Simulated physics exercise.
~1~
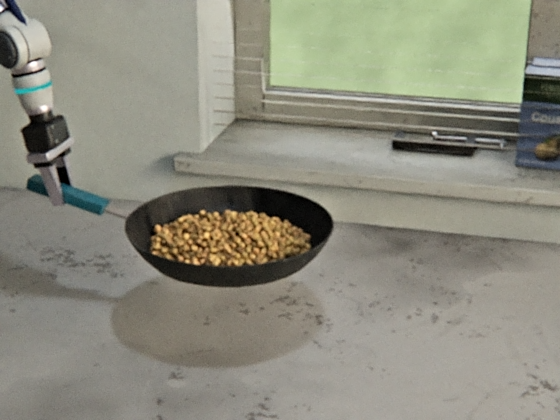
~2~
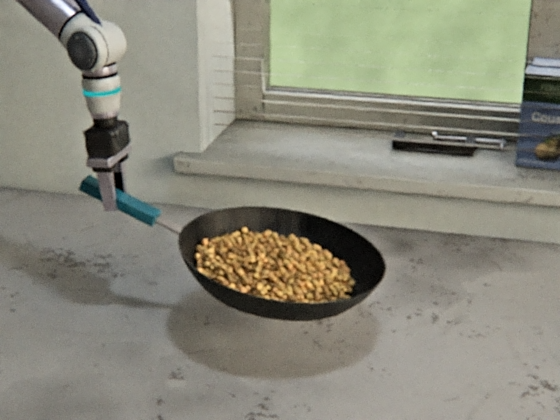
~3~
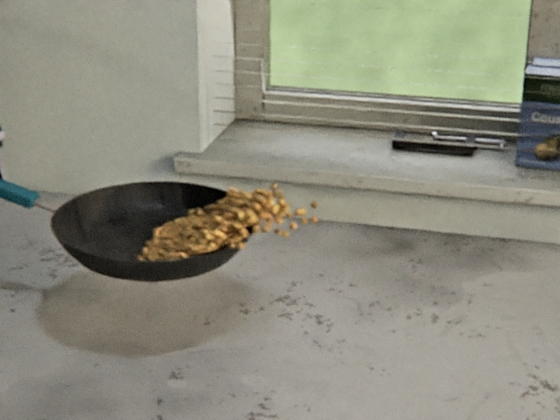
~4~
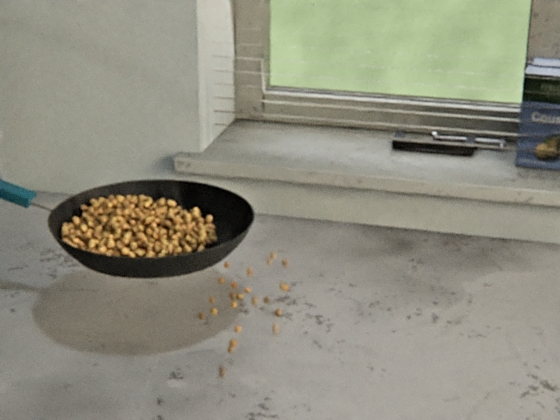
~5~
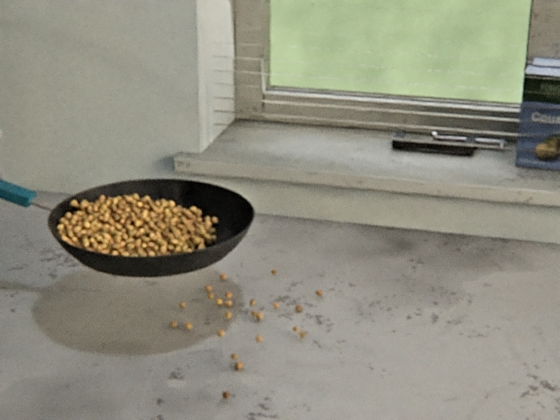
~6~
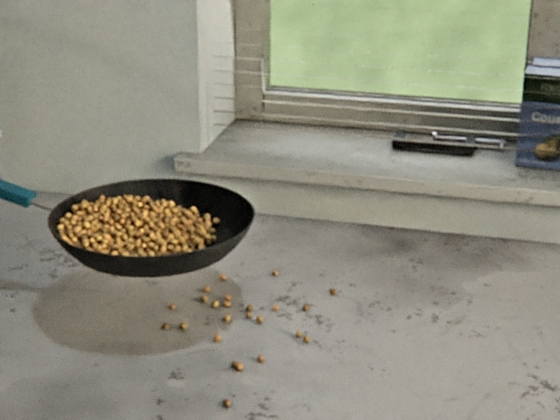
A robot arm jerks a frying pan of chickpeas back left, spilling a few onto the table.
